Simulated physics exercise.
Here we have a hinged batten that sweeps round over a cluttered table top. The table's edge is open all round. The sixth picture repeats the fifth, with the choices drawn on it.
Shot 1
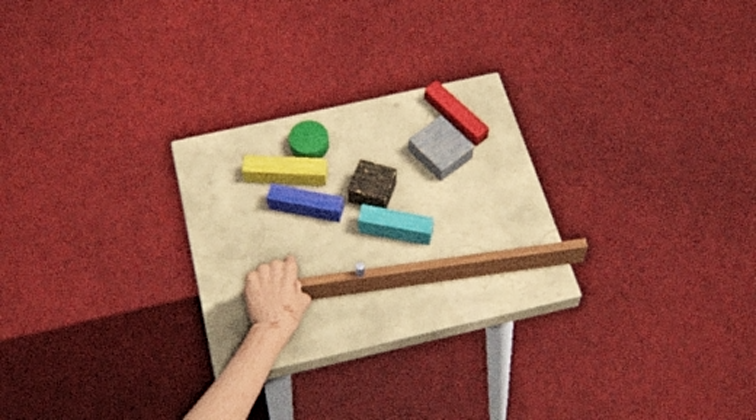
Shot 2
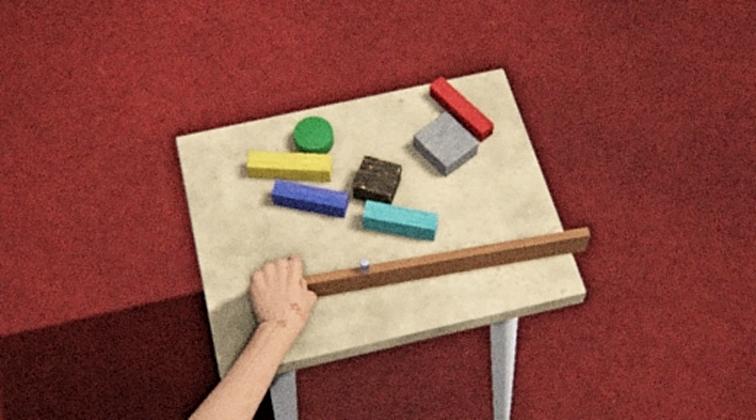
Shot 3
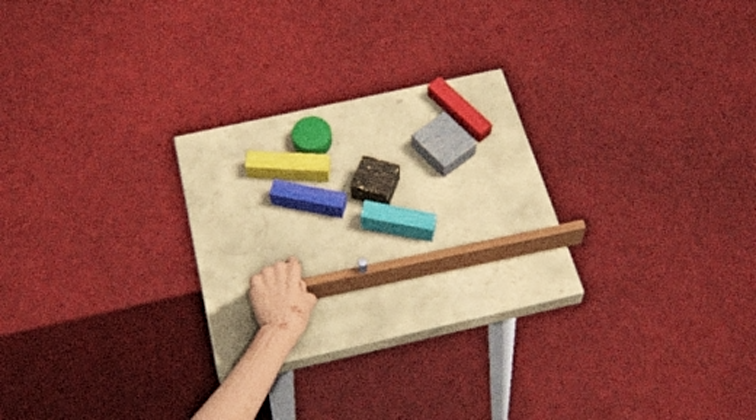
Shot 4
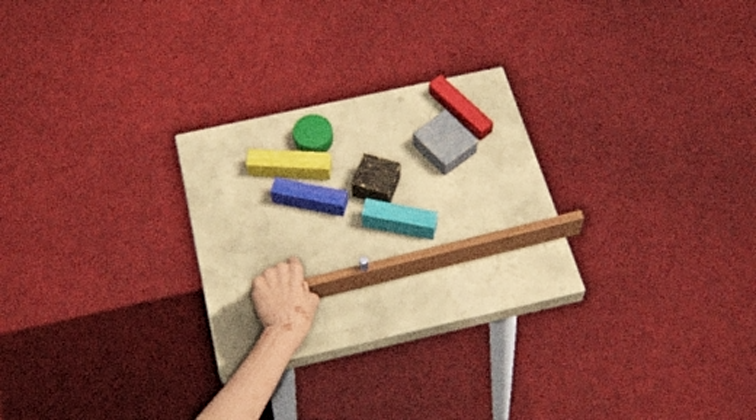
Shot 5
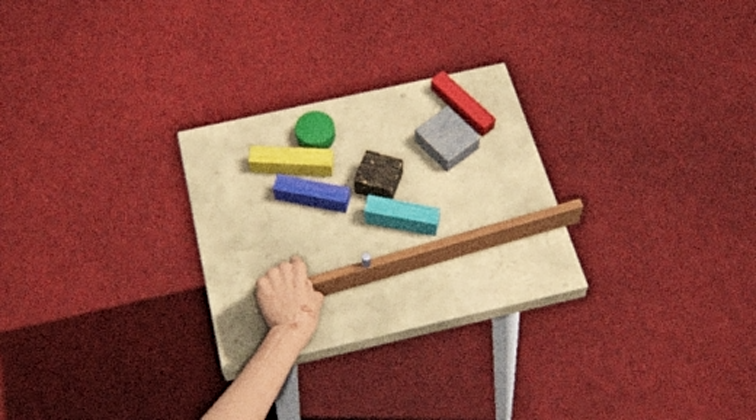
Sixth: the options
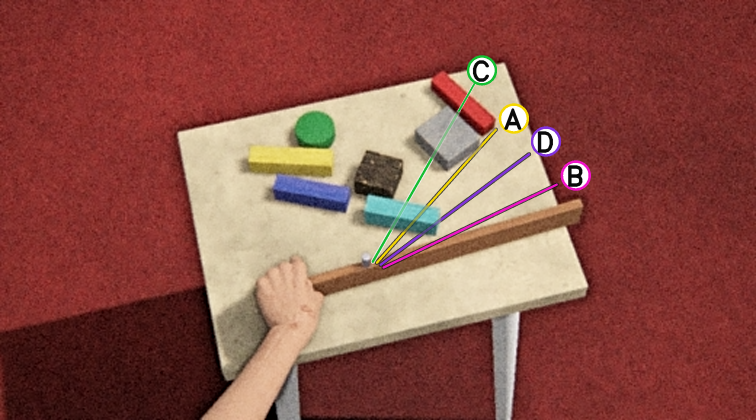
A hand held the left end of a long wooden batten on a cluttered table, and the batten's right end swung slightly away toward the colored blocks, without touching any of them.
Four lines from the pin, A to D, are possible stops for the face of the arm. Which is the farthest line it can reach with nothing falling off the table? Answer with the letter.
It can go as far as C.
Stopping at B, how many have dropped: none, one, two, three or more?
By then, none.
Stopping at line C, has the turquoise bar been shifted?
Yes.
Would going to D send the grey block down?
By then, no.
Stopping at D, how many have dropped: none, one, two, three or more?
In all, none.
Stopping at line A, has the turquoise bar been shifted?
By then, yes.
On the copy, A at (438, 194); B at (472, 225); C at (418, 184); D at (457, 208).
On C. First, arm (463, 205); turquoise bar (399, 214); green tin (315, 132).
Then, arm (438, 182); turquoise bar (383, 209); green tin (315, 132).
Finally, arm (419, 172); red stick (429, 84); grey block (418, 129); nothing has fallen.
By contrast, A is safe but short; B is safe but short; D is safe but short.
